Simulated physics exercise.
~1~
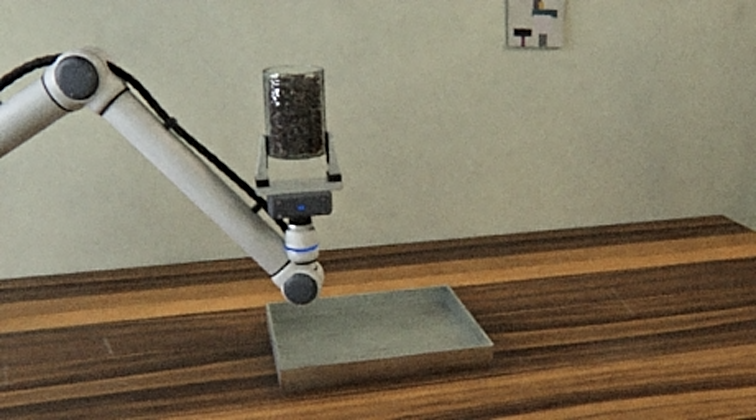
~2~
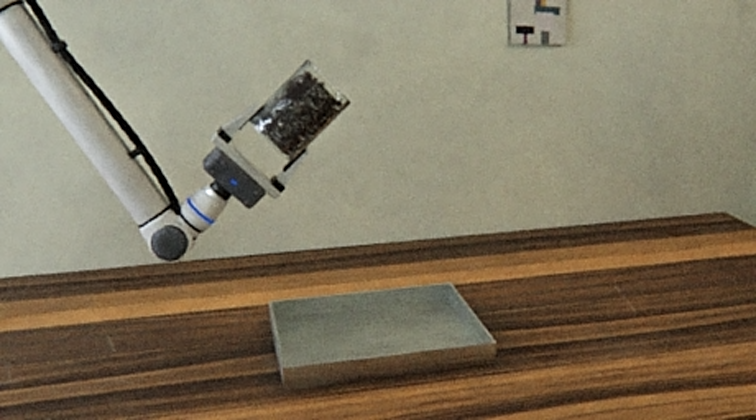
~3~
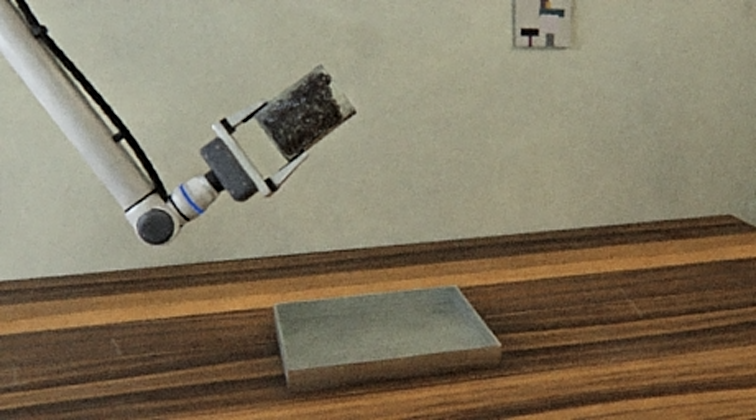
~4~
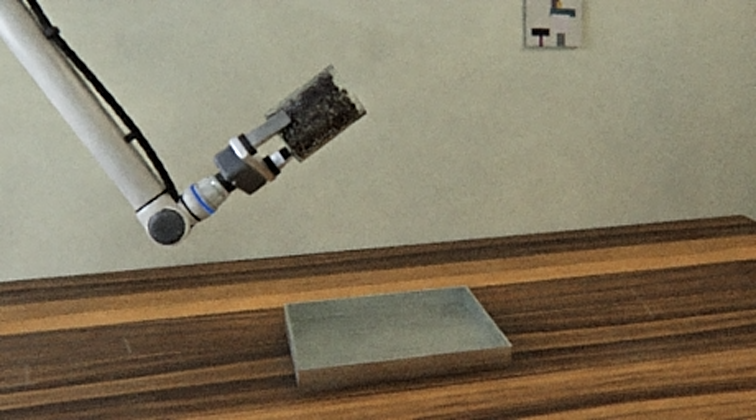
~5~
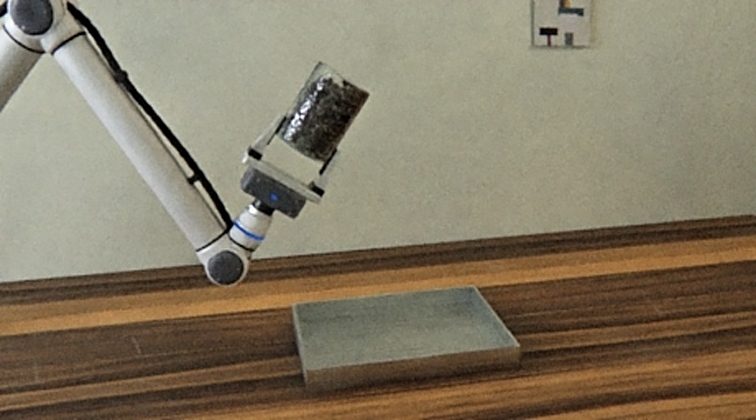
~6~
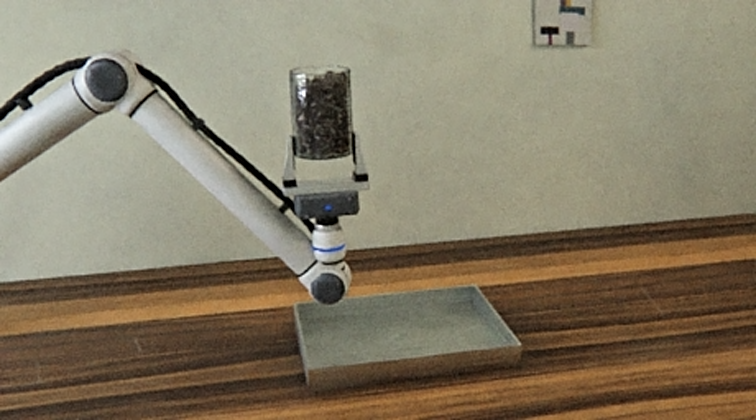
At first, a robotic arm holds a clear cup of dark beans upright above a wooden table, with a shallow gray tray sitting below. The arm swings back to the left and tips the cup steeply to the right. Keeping it tilted, the arm rotates the cup about its length, and the gripper turns with it while the beans stay inside. The arm then moves right again and begins to bring the cup back up. Finally, the cup stands upright, still full of beans, and the tray below remains empty.
